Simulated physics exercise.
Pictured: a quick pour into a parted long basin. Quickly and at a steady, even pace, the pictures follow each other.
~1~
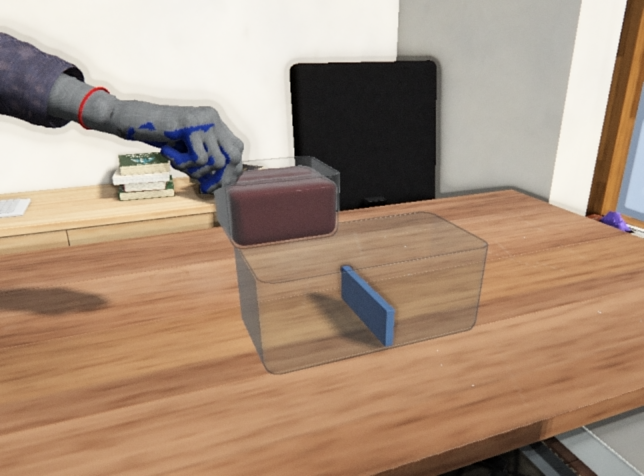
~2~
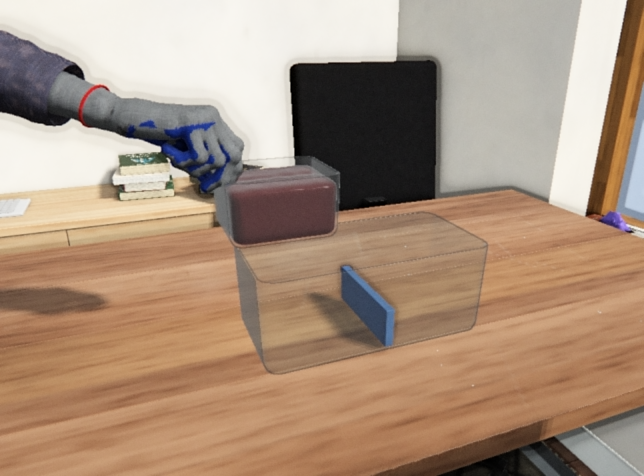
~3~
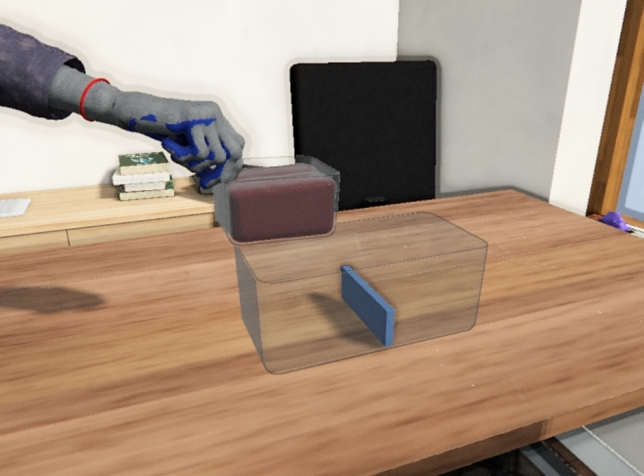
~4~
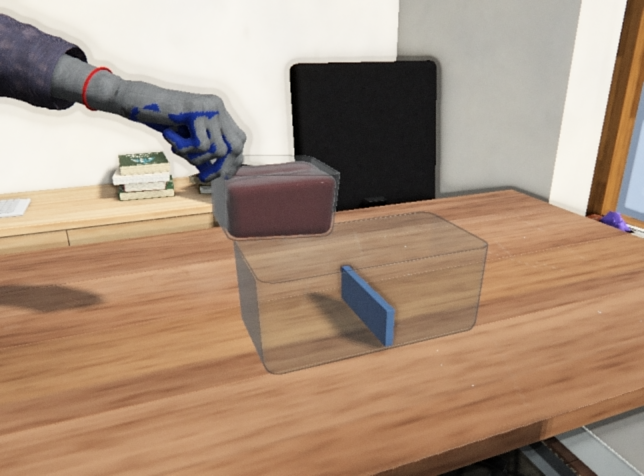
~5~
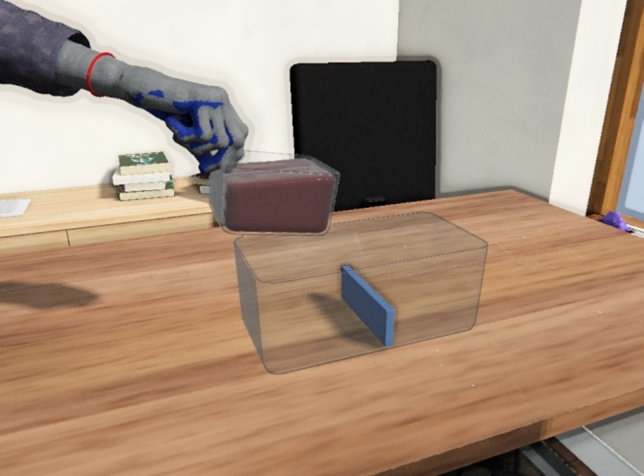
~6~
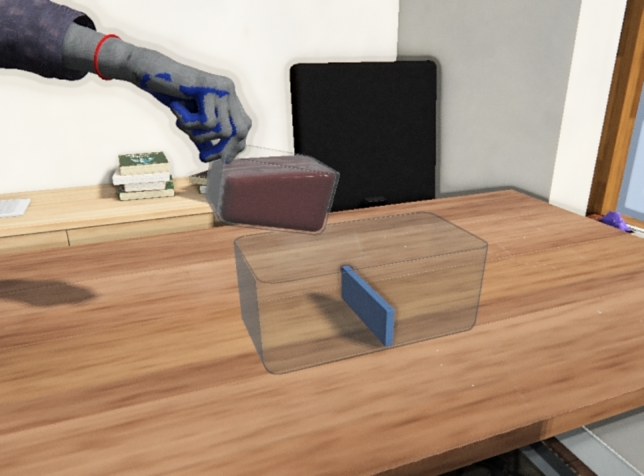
A gloved gray-and-blue hand with a red band at the wrist holds a small clear container of dark reddish liquid above a long transparent basin with a blue divider. They are seen from slightly above, across a wooden table, with a black screen behind and stacked books at left. The hand rises slightly as the container gradually tilts rightward, while the basin and camera stay still.
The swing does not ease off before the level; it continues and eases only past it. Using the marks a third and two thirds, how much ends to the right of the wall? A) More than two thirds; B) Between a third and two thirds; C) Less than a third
A, more than two thirds.
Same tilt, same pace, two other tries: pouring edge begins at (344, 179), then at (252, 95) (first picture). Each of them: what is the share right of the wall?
Close to 95 % for the first start and close to 20 % for the second.
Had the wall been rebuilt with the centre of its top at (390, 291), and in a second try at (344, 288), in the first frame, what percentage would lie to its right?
The first placement leaves close to 55 per cent, the second close to 95 per cent.
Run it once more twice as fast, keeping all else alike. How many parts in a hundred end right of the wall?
Something like 85 in a hundred.
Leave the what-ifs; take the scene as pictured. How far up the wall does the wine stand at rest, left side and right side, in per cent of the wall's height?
I'd put the left at about 0 and the right at about 70.
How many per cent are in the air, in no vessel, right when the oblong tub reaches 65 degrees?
Roughly 30 percent.
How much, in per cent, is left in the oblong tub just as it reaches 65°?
50 per cent, roughly.
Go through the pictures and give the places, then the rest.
In the first picture, tilt 0°; pouring edge (325, 166); surface from (220, 184) to (322, 174); the long basin's rim runs from (245, 261) to (458, 228); the wall's top is at (366, 287).
In the second picture, tilt 1°; pouring edge (325, 166); surface from (220, 183) to (322, 173).
In the third picture, tilt 2°; pouring edge (325, 166); surface from (220, 182) to (321, 171).
In the fourth picture, tilt 5°; pouring edge (325, 167); surface from (219, 180) to (321, 170).
In the fifth picture, tilt 9°; pouring edge (324, 167); surface from (218, 175) to (321, 166).
In the sixth picture, tilt 14°; pouring edge (324, 167); surface from (216, 171) to (321, 163).
A moment on, the oblong tub is tipped part way and 51 per cent is still to pour, 3 is left of the wall and 15 right of it.
Next, the oblong tub is tipped on its side and 10 per cent is still to pour, 6 is left of the wall and 74 right of it.
Then the oblong tub is tipped right over and 0 per cent is still to pour, 7 is left of the wall and 91 right of it.
Later the oblong tub is tipped right over and 0 per cent is still to pour, 8 is left of the wall and 91 right of it.
At rest 8 per cent lies left of the wall, 91 right of it and 1 outside.
